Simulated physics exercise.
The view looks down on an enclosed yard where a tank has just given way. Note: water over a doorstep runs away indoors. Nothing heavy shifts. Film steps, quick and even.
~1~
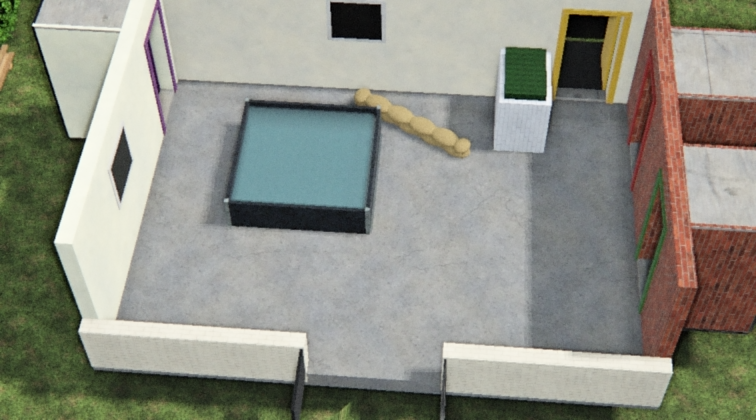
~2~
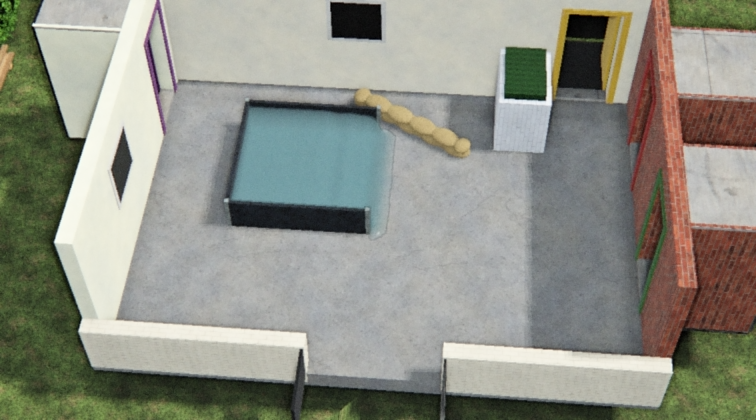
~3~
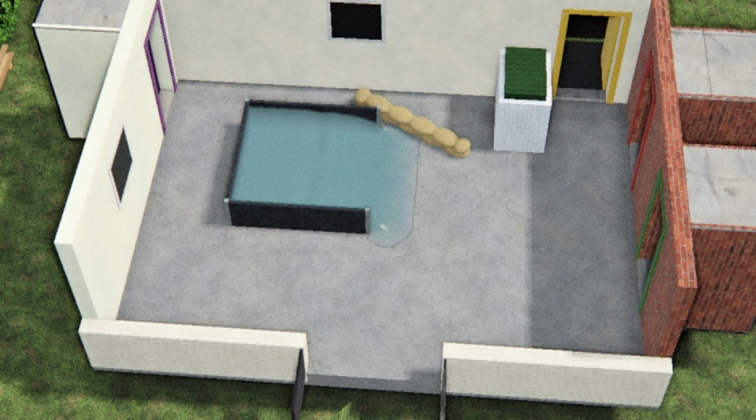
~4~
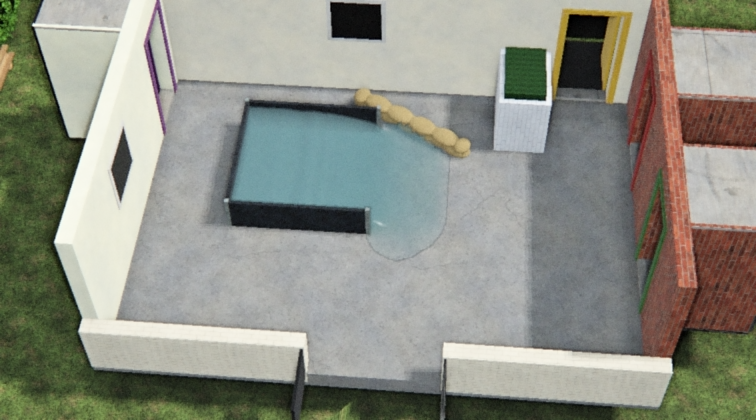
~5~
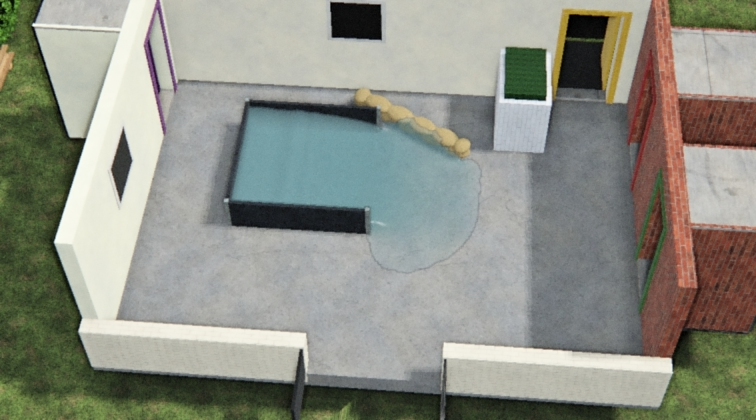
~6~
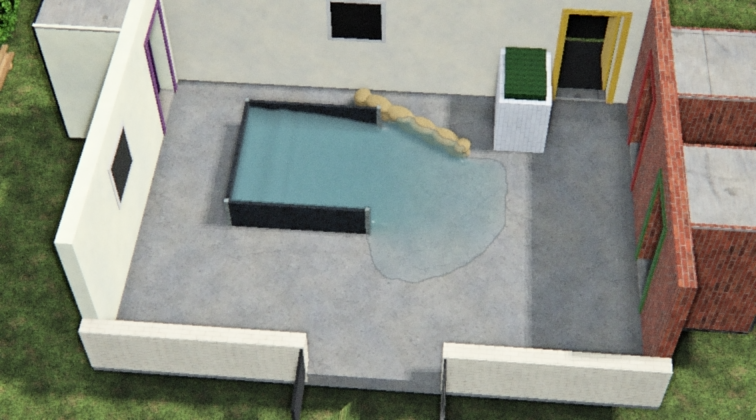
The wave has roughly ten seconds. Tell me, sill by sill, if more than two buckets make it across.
My prediction: The yellow door will be over the cap; the purple door will be at or under the cap; the red door will be over the cap; the green door will be over the cap.
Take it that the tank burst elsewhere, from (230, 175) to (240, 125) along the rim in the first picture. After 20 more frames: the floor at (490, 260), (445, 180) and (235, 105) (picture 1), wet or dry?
Result, in sequence: Spared by the spill, spared by the spill, sodden.
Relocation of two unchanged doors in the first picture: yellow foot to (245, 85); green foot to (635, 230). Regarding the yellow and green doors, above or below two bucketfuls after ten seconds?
In short: The yellow one keeps below it, the green one floods.
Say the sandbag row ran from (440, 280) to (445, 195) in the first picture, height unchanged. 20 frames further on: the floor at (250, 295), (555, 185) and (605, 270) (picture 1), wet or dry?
Results in turn: Unreached, then reached, then reached.
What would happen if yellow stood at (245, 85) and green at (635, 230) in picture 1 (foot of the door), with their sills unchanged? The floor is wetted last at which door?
Go with the door marked purple.
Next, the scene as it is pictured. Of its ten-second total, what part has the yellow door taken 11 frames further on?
Estimate: Some 0 per cent.
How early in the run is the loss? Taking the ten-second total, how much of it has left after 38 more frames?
Estimate: Some 65 %.
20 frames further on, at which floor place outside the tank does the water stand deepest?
It should be deepest at about (637, 371).
A moment on, water covers 30 % of the floor; the yellow door not reached, the purple door not reached, the red door not reached, the green door not reached.
Next, water covers 40 % of the floor; the yellow door not reached, the purple door not reached, the red door under two buckets in, the green door under two buckets in.
Then, water covers 50 % of the floor; the yellow door wet at the sill, nothing in, the purple door not reached, the red door over two buckets in, the green door far over two buckets in.
Later, water covers 60 % of the floor; the yellow door over two buckets in, the purple door wet at the sill, nothing in, the red door over two buckets in, the green door far over two buckets in.
In the end, water covers 90 % of the floor; the yellow door over two buckets in, the purple door wet at the sill, nothing in, the red door over two buckets in, the green door far over two buckets in.
